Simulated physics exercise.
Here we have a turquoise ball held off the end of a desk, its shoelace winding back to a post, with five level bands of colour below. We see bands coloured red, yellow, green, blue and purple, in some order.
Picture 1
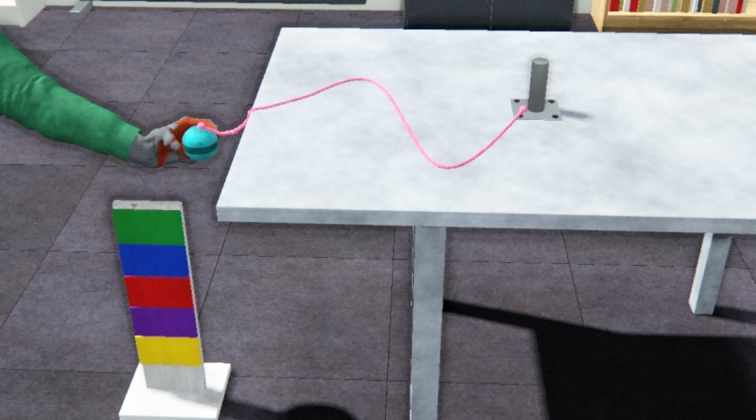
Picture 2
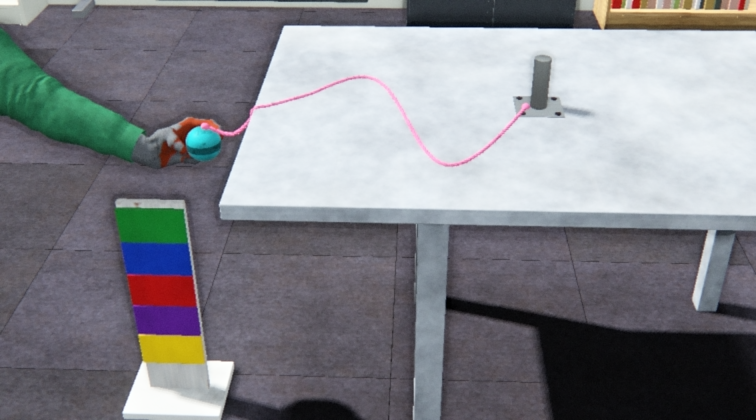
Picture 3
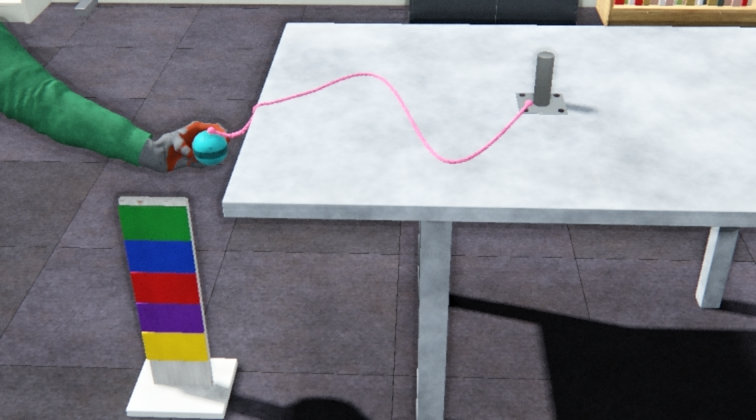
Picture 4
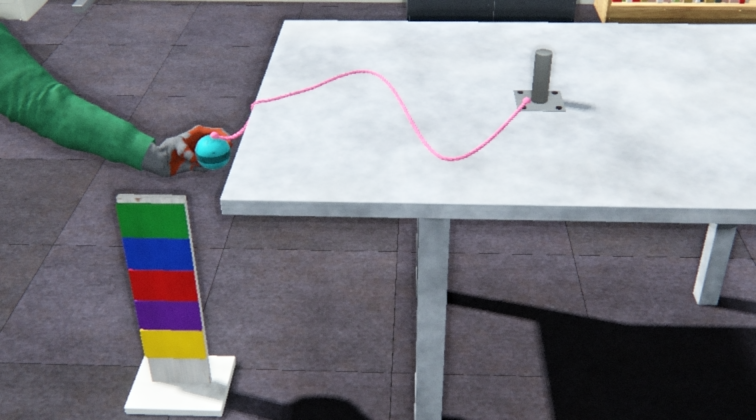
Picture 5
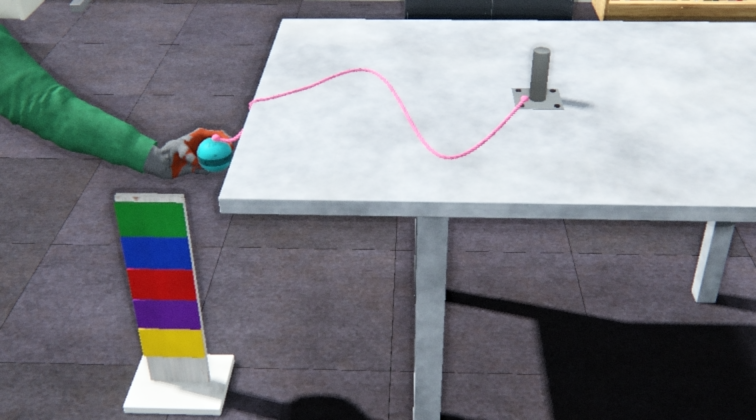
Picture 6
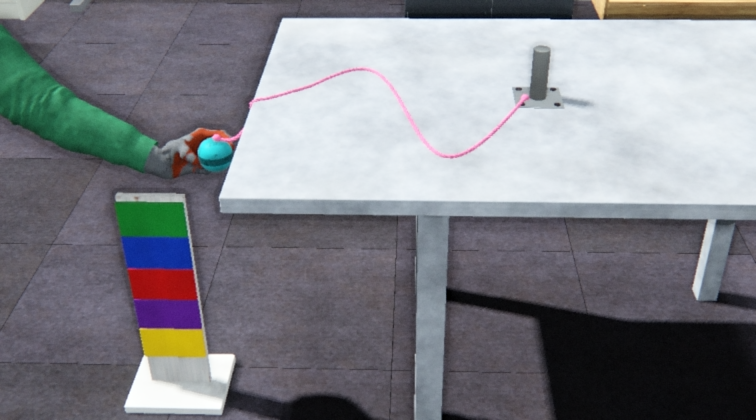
Beside a pale desk in a room with dark floor tiles, a green-sleeved arm holds a turquoise ball off the left end, its pink shoelace winding back to a post, above an upright board of coloured bands. The ball and hand shift slightly right and downward, then stay almost still.
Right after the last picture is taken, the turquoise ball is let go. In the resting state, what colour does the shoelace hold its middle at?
Its middle is held at yellow.
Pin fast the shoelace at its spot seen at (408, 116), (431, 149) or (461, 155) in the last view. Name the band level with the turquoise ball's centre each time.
Lab note: Try 1 blue; try 2 red; try 3 red.
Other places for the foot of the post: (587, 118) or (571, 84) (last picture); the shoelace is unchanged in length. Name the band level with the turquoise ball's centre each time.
Try one - purple; try two - purple.
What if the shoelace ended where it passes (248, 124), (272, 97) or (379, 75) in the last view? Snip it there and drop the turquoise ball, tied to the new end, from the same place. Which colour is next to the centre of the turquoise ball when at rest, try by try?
Results, first to last: Purple; red; above them all.
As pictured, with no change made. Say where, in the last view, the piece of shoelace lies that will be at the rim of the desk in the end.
(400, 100), approximately.
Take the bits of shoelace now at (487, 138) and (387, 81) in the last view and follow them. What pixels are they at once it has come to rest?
Well, the first one sits at (429, 104), and the second one sits at (251, 161).
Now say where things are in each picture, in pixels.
The first frame shows turquoise ball (200, 143); green (148, 229); blue (153, 262); red (159, 293); purple (164, 324); yellow (168, 352).
The second frame shows turquoise ball (204, 144); shoelace through (508, 127) (449, 165) (405, 117) (372, 78) (295, 99).
The third frame shows turquoise ball (210, 148).
The fourth frame shows turquoise ball (213, 152); shoelace through (509, 121) (450, 160) (406, 111) (373, 73) (295, 93).
The fifth frame shows turquoise ball (215, 155).
The sixth frame shows turquoise ball (216, 155); shoelace through (507, 118) (449, 157) (404, 109) (371, 70) (294, 91).
Early on, ball near (297, 360); level with yellow.
Midway, ball near (254, 352); level with yellow.
Finally, ball near (279, 364); level with yellow. The shoelace holds its middle at yellow.
